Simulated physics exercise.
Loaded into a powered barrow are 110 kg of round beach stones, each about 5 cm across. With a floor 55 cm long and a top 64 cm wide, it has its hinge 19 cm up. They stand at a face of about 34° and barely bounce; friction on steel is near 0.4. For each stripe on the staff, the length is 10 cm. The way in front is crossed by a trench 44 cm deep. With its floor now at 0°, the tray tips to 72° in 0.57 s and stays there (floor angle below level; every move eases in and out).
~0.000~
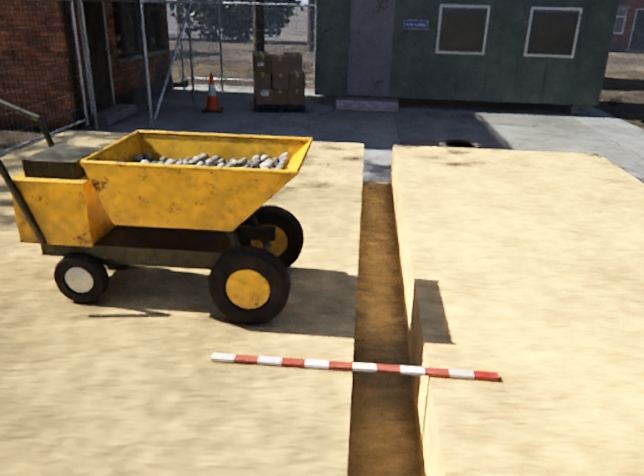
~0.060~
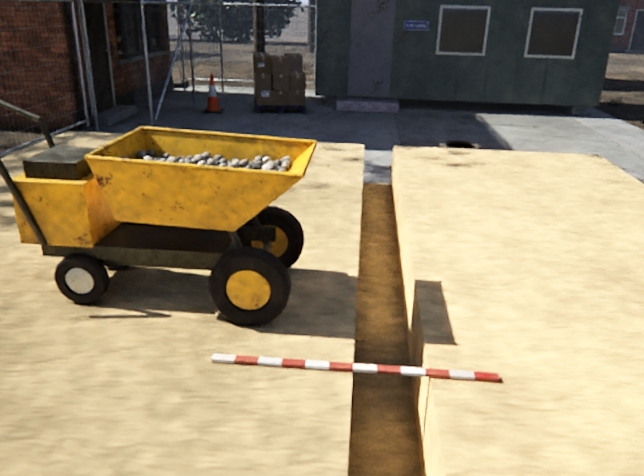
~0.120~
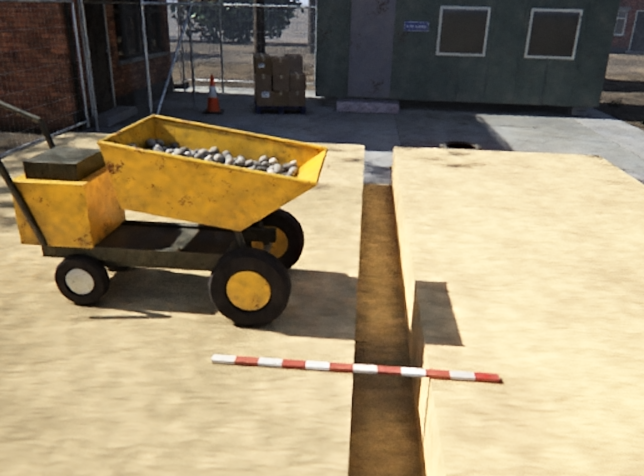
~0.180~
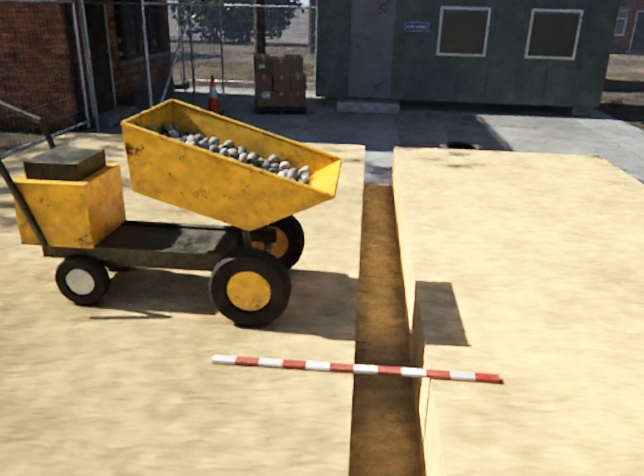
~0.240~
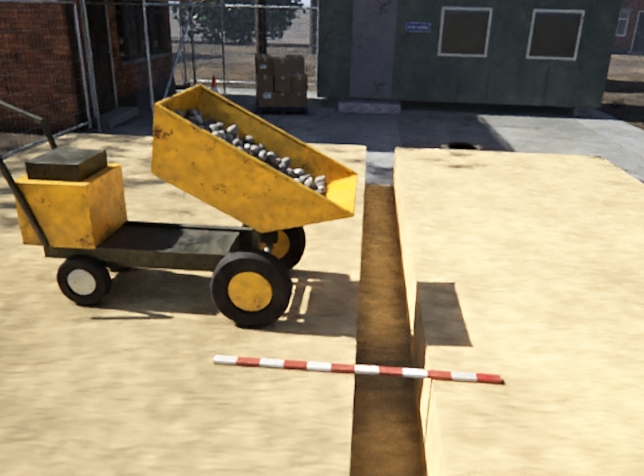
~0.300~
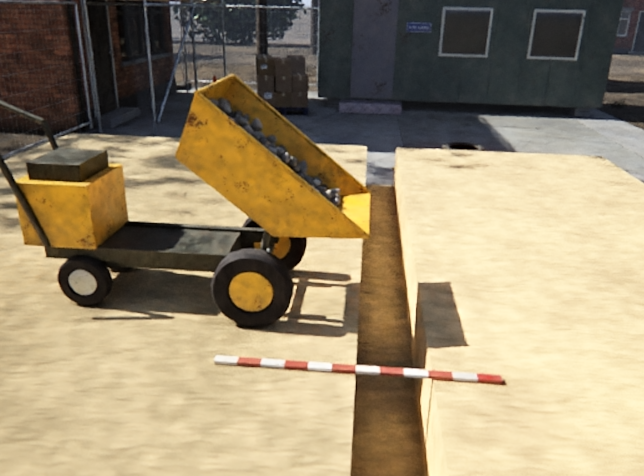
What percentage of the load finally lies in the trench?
About 37 per cent.
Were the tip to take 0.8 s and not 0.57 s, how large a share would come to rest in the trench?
Close to 45 per cent then.
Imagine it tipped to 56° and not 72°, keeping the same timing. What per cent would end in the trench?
In that case near 45 per cent.
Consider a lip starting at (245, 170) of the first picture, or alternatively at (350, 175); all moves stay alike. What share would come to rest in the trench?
Roughly 90 in a hundred, then 0 in a hundred.
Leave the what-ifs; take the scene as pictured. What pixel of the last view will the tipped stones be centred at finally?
Look at roughly (461, 303).
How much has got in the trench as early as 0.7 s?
Around 20 per cent of it, at that instant.
After 0.4 s the floor is at 61°; 100 % in the tray; the foremost stones are at (362, 243).
After 0.7 s the floor is at 72°; 72 % in the tray, 19 % in the trench, 10 % past the trench; the foremost stones are at (444, 309).
After 1.0 s the floor is at 72°; 2 % in the tray, 35 % in the trench, 63 % past the trench; the foremost stones are at (637, 307).
After 3.0 s the floor is at 72°; 0 % in the tray, 37 % in the trench, 63 % past the trench; the foremost stones are past the picture's edge.
